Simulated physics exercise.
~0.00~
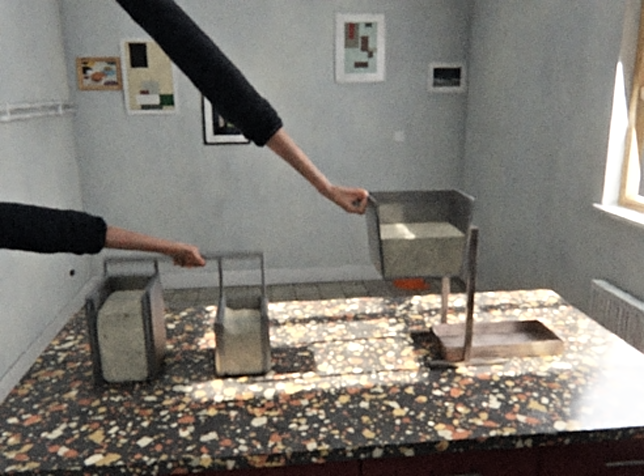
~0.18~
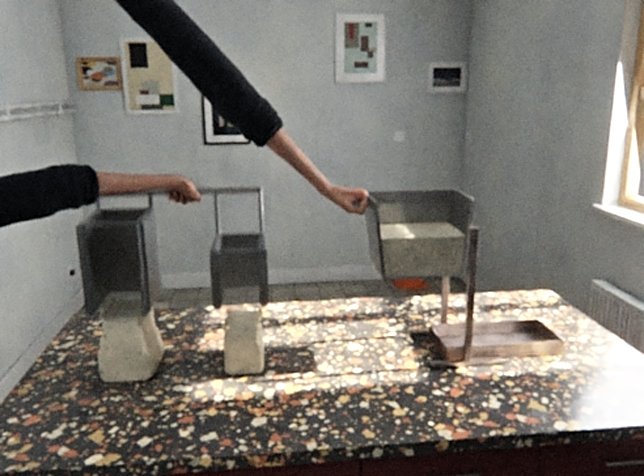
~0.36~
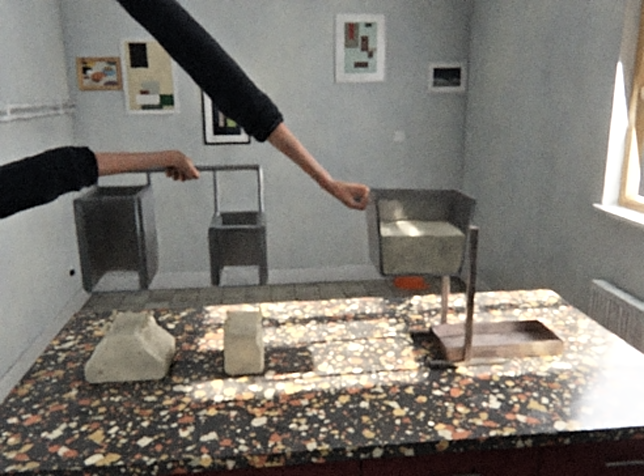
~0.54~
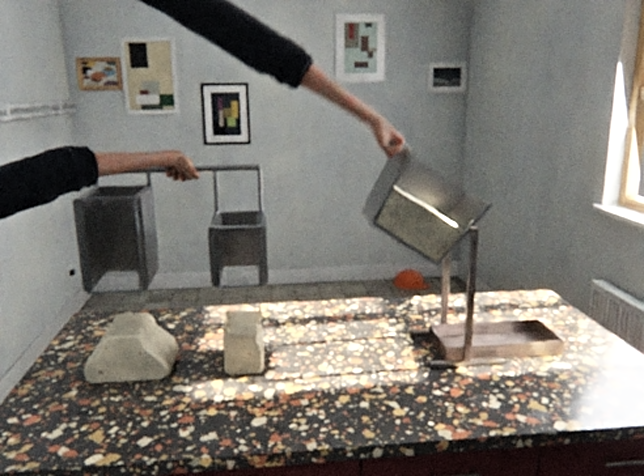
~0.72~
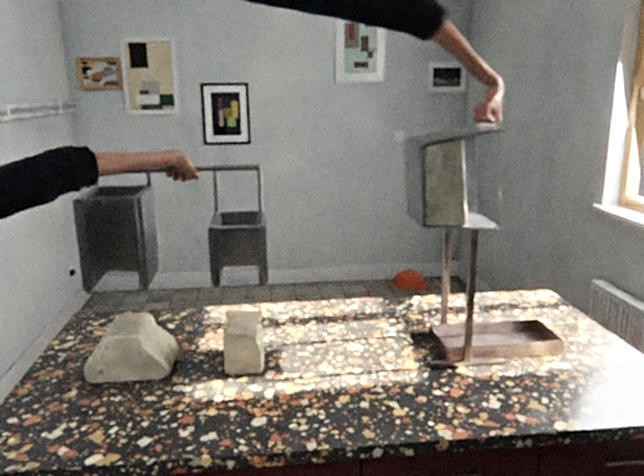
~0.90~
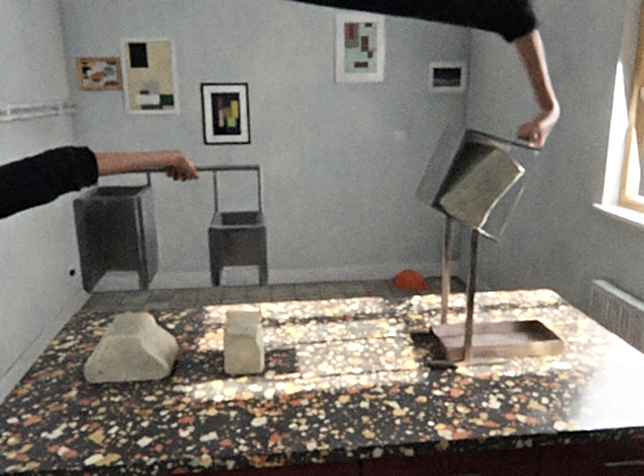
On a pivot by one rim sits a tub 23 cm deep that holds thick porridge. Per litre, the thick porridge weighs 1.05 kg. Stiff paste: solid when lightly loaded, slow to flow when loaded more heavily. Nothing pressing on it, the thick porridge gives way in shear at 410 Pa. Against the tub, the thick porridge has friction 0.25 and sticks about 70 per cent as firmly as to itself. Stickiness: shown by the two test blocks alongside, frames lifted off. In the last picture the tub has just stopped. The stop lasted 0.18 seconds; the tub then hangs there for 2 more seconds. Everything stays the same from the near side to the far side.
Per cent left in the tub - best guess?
Best guess: 0 %.
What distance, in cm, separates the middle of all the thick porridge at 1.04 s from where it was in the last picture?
Around 16 cm.
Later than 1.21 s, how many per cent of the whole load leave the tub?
About 0 per cent.
By 1.04 s, the tub is at 113 degrees and holds 41 %.
By 1.21 s, the tub is at 113 degrees and holds 0 %.
By 1.38 s, the tub is at 113 degrees and holds 0 %.
By 1.55 s, the tub is at 113 degrees and holds 0 %.
By 2.90 s, at the end, the tub is at 113 degrees and holds 0 %.
